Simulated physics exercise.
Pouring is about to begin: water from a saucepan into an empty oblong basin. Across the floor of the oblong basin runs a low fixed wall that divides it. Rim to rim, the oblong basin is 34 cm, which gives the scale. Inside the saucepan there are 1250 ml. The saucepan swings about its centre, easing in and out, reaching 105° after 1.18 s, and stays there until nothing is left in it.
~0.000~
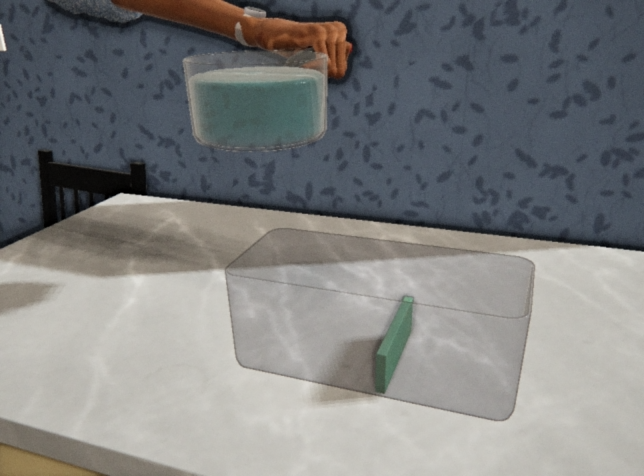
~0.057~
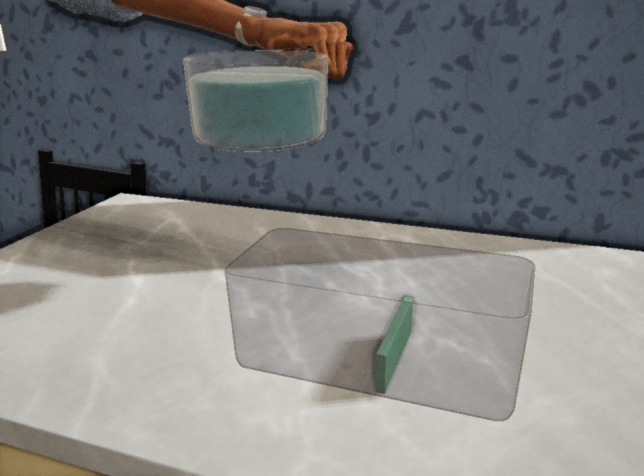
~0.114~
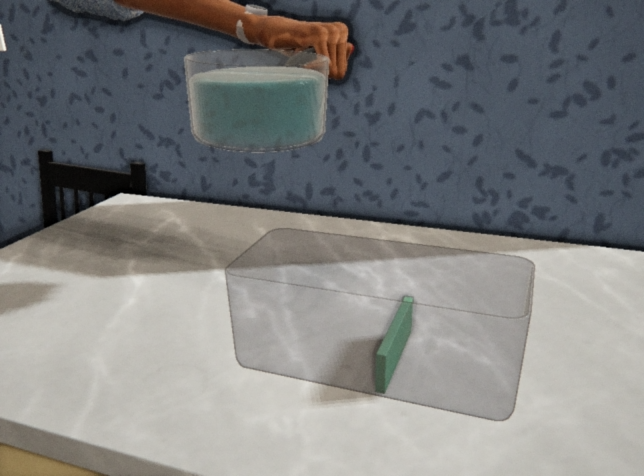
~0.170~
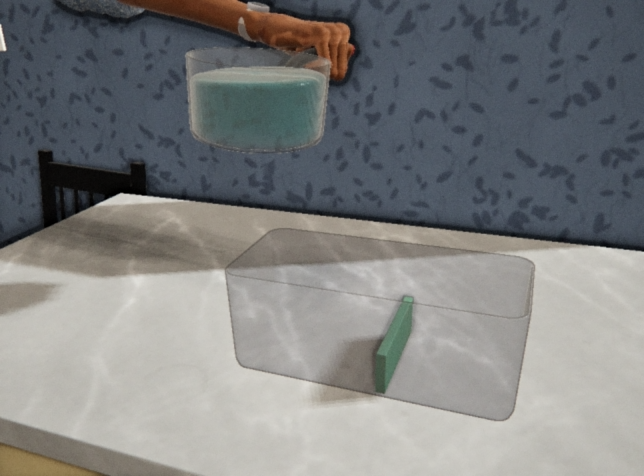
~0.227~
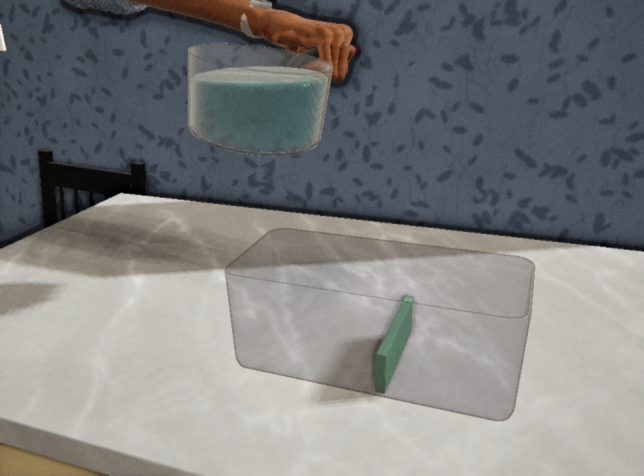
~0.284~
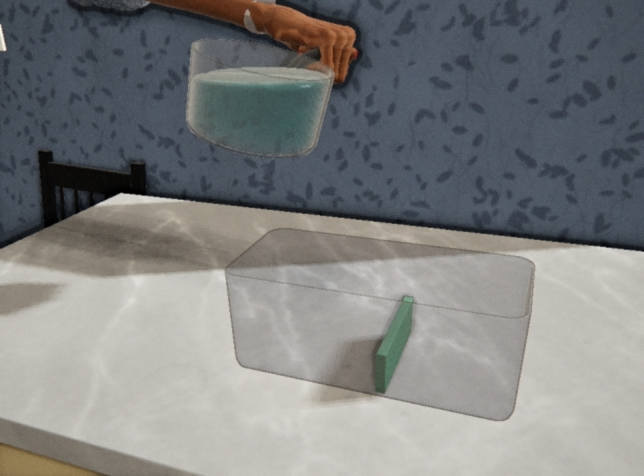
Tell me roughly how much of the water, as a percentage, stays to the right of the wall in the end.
Around 48 per cent stays on the right.
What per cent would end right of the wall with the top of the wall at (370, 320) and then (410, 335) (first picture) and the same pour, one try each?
I'd say 70 percent on the first go, 30 percent on the next.
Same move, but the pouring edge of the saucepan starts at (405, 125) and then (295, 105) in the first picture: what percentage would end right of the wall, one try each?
Try 1: 90 %; try 2: 5 %.
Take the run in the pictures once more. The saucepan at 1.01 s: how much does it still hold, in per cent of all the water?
12 per cent or thereabouts.
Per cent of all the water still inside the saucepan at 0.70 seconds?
I reckon about 60 in a hundred is still held.
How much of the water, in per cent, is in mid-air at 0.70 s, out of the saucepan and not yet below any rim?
Roughly 32 %.
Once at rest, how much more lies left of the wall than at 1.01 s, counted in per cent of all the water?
That amounts to roughly 26 per cent of the whole.
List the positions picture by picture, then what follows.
In the first frame, tilt 0°; pouring edge (322, 61); surface from (202, 73) to (321, 77); the oblong basin's rim runs from (250, 249) to (532, 288); the wall's top is at (396, 325).
In the second frame, tilt 1°; pouring edge (322, 61); surface from (202, 73) to (322, 78).
In the third frame, tilt 2°; pouring edge (323, 64); surface from (202, 73) to (323, 78).
In the fourth frame, tilt 5°; pouring edge (325, 68); surface from (204, 73) to (324, 79).
In the fifth frame, tilt 9°; pouring edge (327, 73); surface from (204, 73) to (325, 79).
In the sixth frame, tilt 14°; pouring edge (329, 80); surface from (204, 74) to (328, 80).
By 0.70 s the tilt is 68° and 60 per cent is still to pour, 4 is left of the wall and 4 right of it.
By 1.01 s the tilt is 100° and 13 per cent is still to pour, 26 is left of the wall and 47 right of it.
By 1.33 s the tilt is 105° and 1 per cent is still to pour, 48 is left of the wall and 48 right of it.
By 1.68 s the tilt is 105° and 0 per cent is still to pour, 51 is left of the wall and 48 right of it.
At rest 51 per cent lies left of the wall, 48 right of it and 1 outside.
